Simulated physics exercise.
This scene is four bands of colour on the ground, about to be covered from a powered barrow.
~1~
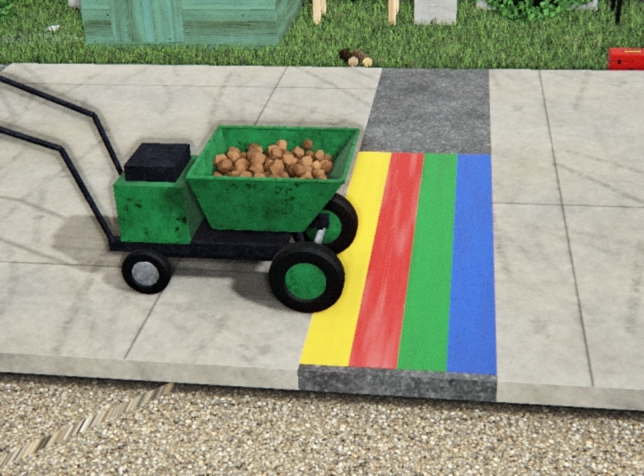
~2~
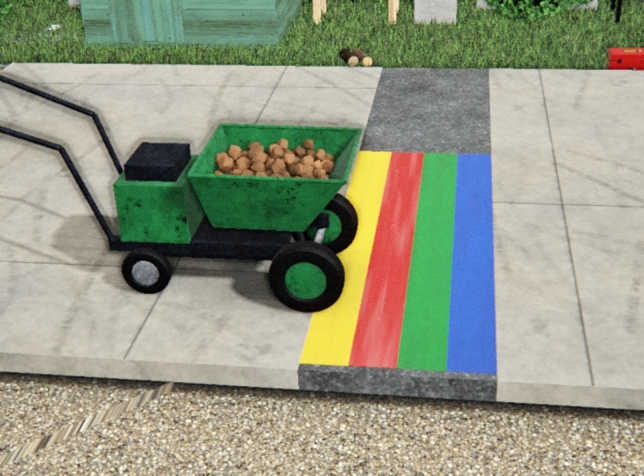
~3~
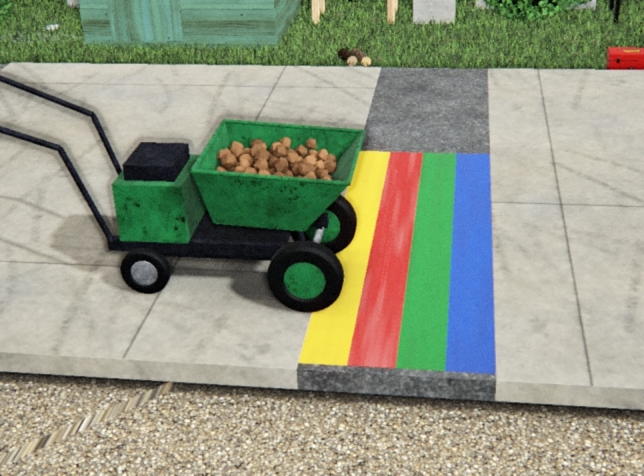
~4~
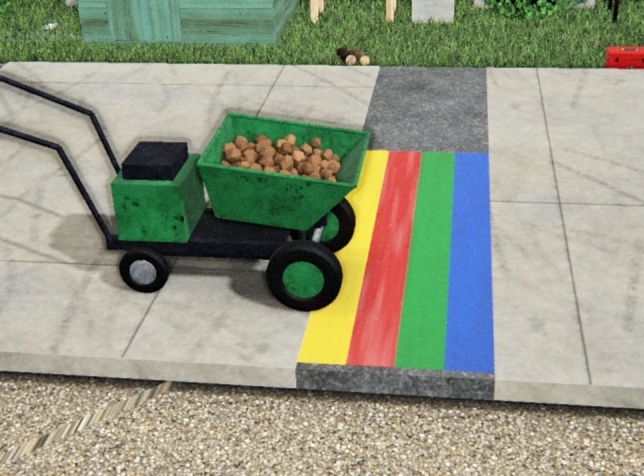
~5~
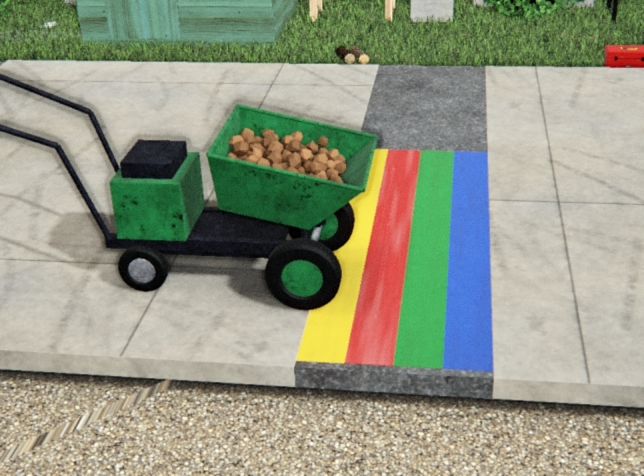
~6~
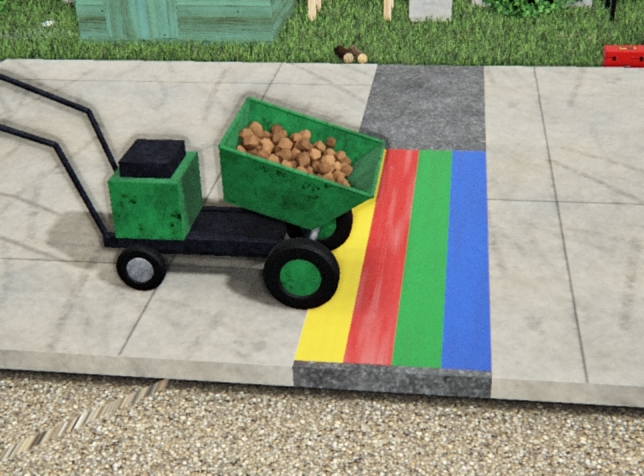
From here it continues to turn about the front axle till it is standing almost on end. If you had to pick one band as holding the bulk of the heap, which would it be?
I would pick blue.
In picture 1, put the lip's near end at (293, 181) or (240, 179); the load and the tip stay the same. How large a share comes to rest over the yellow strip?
First spot: 0 %, second spot: 30 %.
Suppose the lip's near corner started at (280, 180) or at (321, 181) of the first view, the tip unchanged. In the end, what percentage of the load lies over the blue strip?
That works out to 10 per cent for the first position and 30 per cent for the second.
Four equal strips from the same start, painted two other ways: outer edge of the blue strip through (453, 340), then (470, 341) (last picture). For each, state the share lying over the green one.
About 0 % and 10 %.
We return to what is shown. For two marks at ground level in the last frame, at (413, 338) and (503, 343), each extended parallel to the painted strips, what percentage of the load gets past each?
In order: Near 80 %, then 10 %.
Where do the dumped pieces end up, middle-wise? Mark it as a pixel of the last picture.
(461, 277).
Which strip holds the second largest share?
Rank 2: The green strip.
Shortly afterwards, skip tipped steeply; the whole lot in the skip.
Next, skip tipped steeply; all but a few in the skip; only a few over the green strip; only a few over the blue strip.
Some moments later, skip tipped right over; near a third in the skip; near a quarter over the green strip; near a quarter over the blue strip; a little off the paint.
In the end, skip tipped right over; near a quarter in the skip; none at all over the yellow strip; only a few over the red strip; near a quarter over the green strip; near a third over the blue strip; near a quarter off the paint.
